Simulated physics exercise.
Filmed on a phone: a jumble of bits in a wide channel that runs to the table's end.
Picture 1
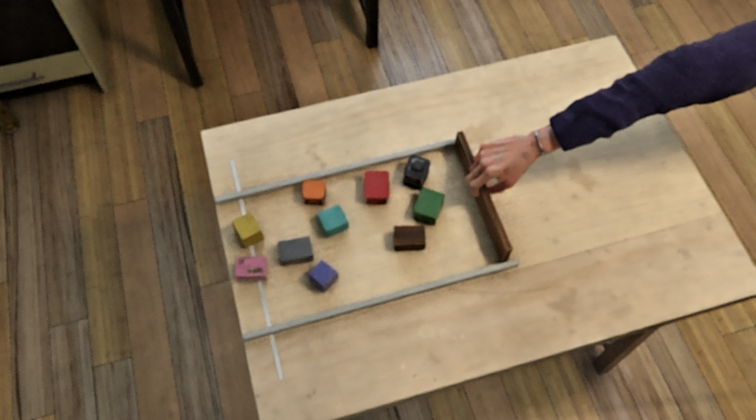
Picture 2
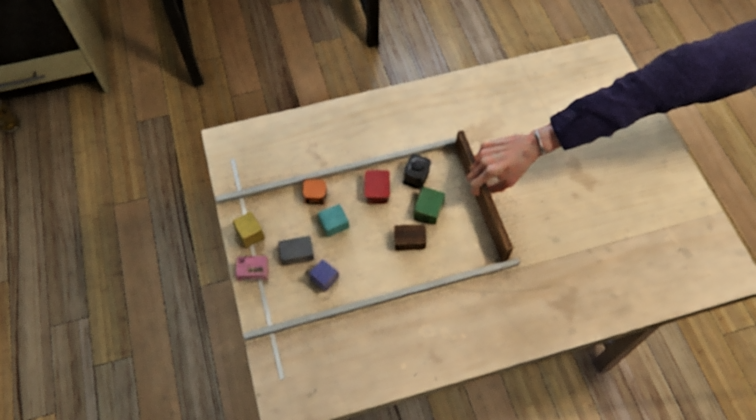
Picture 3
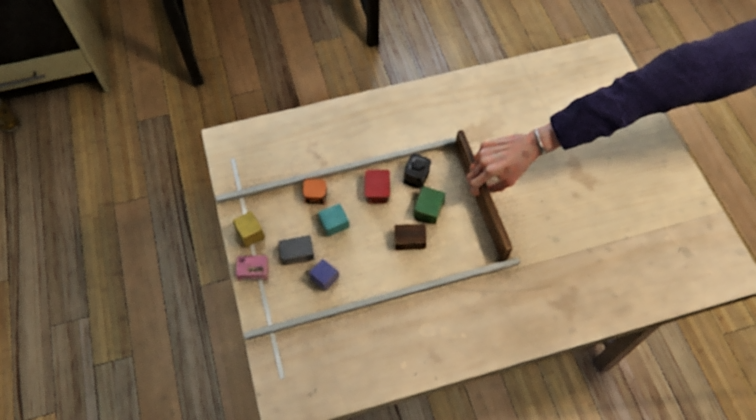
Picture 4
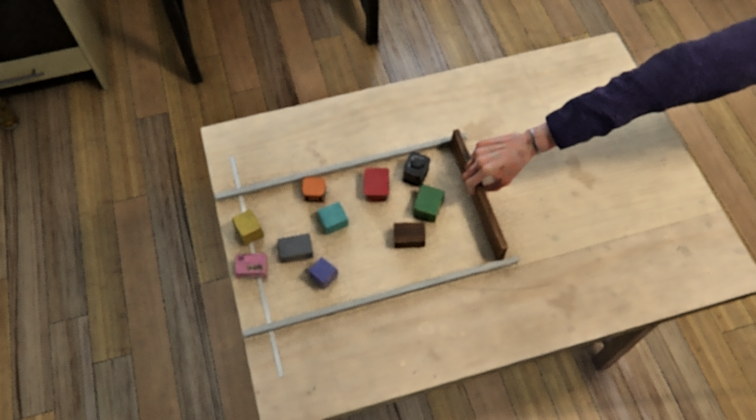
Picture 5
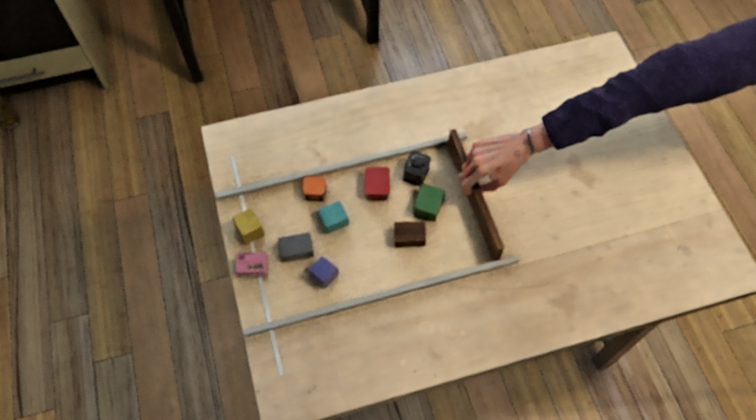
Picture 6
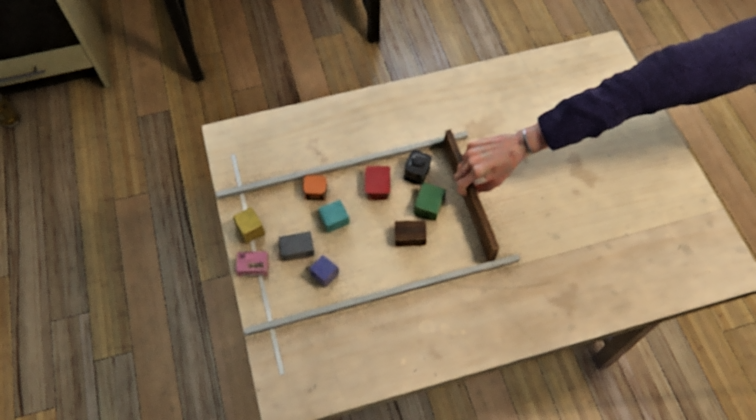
At the start, a hand grips a dark wooden board on the right of a channel holding scattered colourful blocks, with pink and yellow ones by a pale line at left. The board stays nearly still, then the hand slides it slightly left, while the blocks show no clear movement.
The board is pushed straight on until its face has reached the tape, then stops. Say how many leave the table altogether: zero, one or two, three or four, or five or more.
Here the number that fall off is five or more.
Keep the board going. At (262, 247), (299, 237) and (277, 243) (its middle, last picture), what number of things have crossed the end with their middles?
Place by place, 6, 1 and 3.
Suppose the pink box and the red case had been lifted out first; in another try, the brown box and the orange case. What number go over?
The counts: 4 and 5.
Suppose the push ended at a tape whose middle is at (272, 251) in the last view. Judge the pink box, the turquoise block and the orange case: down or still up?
The pink box goes over; the turquoise block survives; the orange case comes down.
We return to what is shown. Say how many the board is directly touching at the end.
4 of them.
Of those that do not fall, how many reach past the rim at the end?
That would be 1.
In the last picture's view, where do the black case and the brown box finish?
First (236, 219), then (245, 282).
Soon after, none off yet; pink box at rest near (253, 264); yellow block at rest near (249, 225); grey block at rest near (297, 246).
Then, none off yet; pink box at rest near (253, 264); yellow block at rest near (249, 225); grey block moved a little near (285, 250).
At rest, the number that fall off is five or more; fallen, red case, turquoise block, orange case, grey block, yellow block and pink box.
